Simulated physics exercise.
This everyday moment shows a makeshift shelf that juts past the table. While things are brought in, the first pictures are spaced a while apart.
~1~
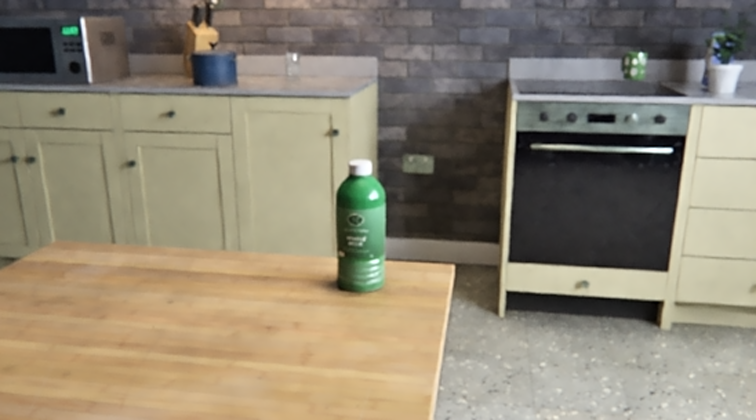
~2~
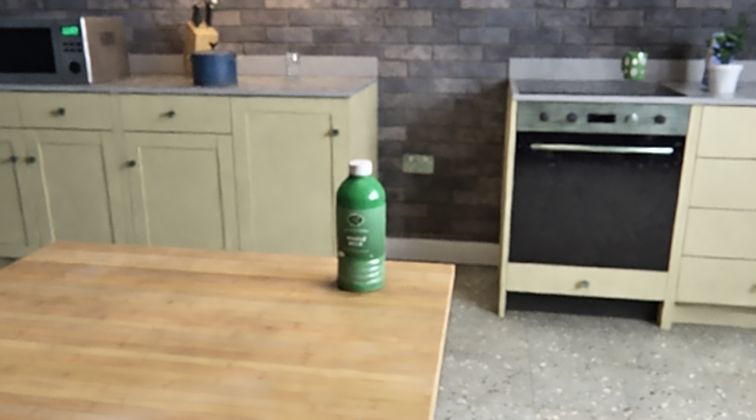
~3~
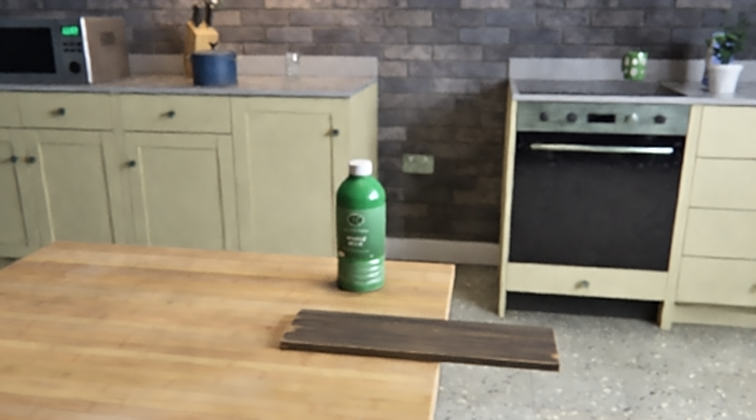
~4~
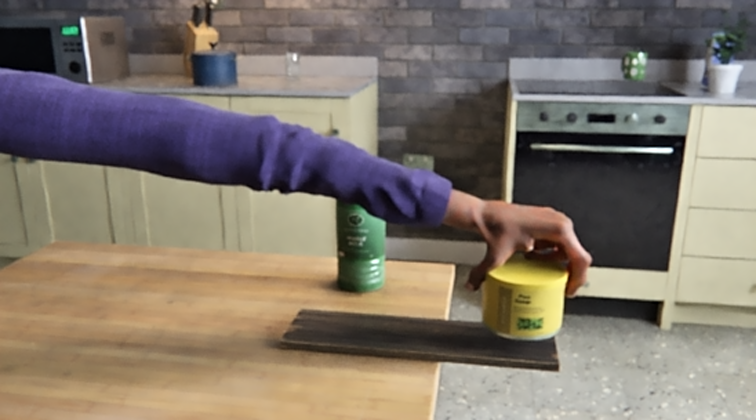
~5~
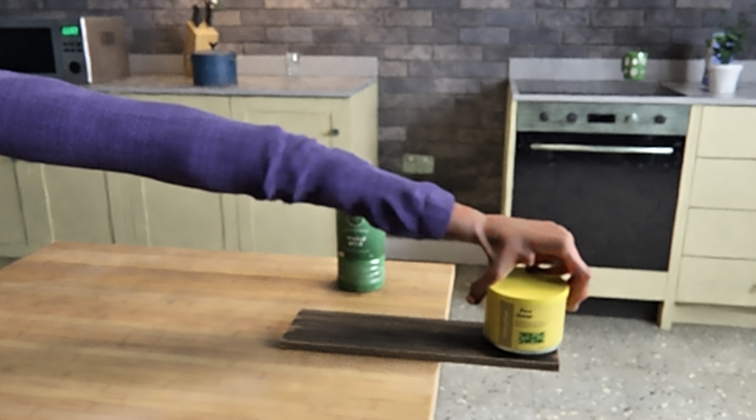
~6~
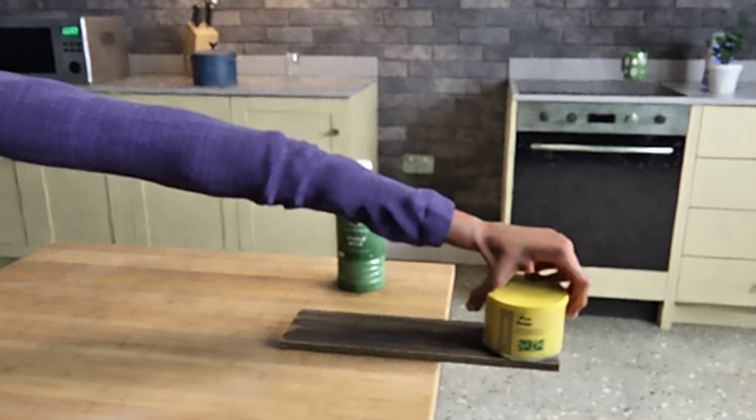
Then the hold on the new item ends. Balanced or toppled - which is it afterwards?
Toppled.
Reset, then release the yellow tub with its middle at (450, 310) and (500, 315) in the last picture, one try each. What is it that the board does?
The first time it does not fall; the second time it drops.
Then, 0.40 s on from there, yellow tub now down on the floor or falling; black board on its side.
Then, 0.60 s on from there, black board now down on the floor or falling.
In the end, down on the floor or falling, yellow tub and black board; green bottle unmoved. The board tips off the edge.
